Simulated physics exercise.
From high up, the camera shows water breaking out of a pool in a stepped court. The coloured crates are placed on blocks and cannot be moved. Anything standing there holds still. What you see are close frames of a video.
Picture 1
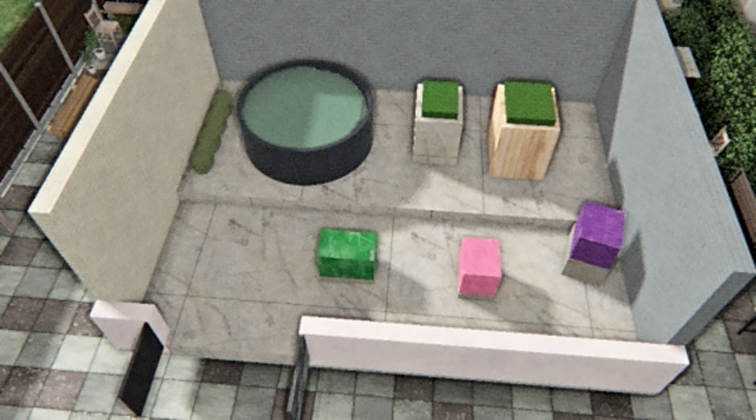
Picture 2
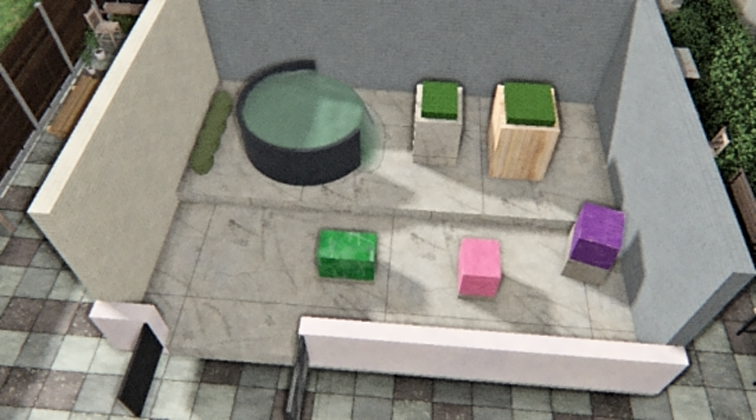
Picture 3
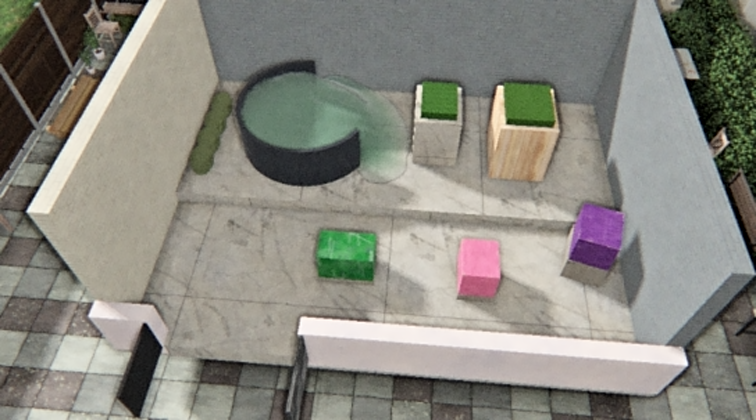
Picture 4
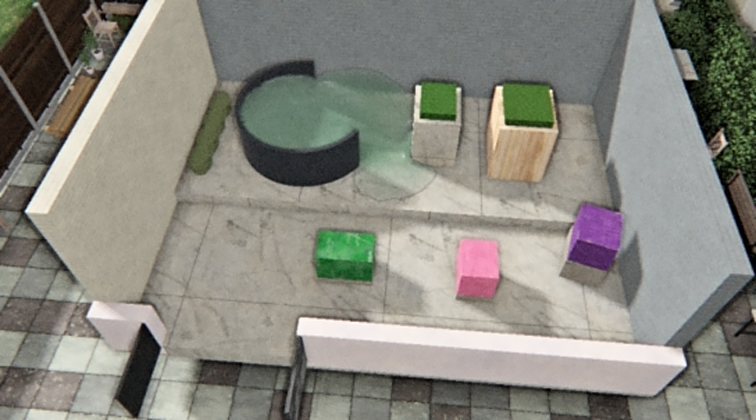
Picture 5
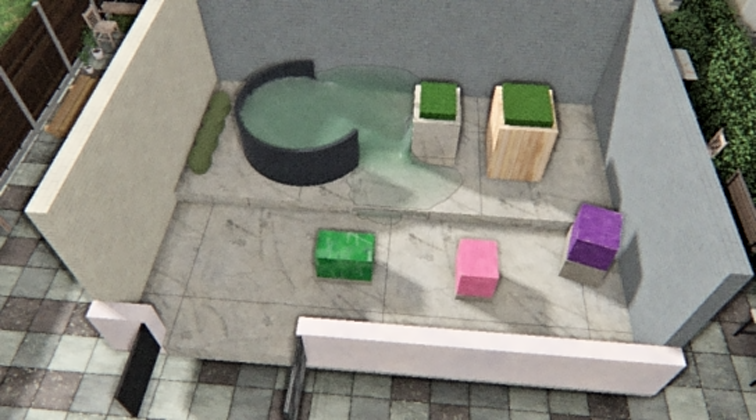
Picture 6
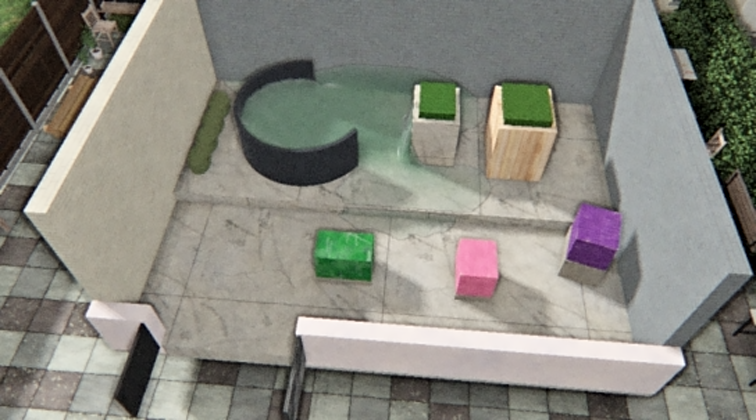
In a walled stepped court, a round pool opens and water spreads right across the paving.
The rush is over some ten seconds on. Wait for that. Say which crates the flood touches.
In order: The pink crate is caught; the green crate is caught; the purple crate is missed.
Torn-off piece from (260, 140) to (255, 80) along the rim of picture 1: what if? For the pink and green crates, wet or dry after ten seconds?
Pink crate is not reached; green crate is not reached.
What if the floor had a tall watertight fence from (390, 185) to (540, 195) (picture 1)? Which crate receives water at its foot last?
It's the one in pink.
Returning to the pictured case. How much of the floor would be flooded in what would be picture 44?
I'd guess some 90 per cent.
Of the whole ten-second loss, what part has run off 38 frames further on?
Roughly 5 percent.
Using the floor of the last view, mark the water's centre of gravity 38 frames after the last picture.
About (431, 206) in the last view.
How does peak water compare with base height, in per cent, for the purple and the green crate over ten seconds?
Some 70 and 150 % respectively.
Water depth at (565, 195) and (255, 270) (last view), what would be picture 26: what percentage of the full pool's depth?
First 8 %, then 2 %.
A moment on, water covers 35 % of the floor; the pink crate water round its plinth, the green crate water round its plinth, the purple crate water round its plinth.
Next, water covers 55 % of the floor; the pink crate water round its plinth, the green crate water round its plinth, the purple crate water round its plinth.
Then, water covers 75 % of the floor; the pink crate water round its plinth, the green crate water round its plinth, the purple crate water round its plinth.
Later, water covers 90 % of the floor; the pink crate water round its plinth, the green crate water round its plinth, the purple crate water round its plinth.
In the end, water covers 95 % of the floor; the pink crate was topped, the green crate was topped, the purple crate stayed above the water.
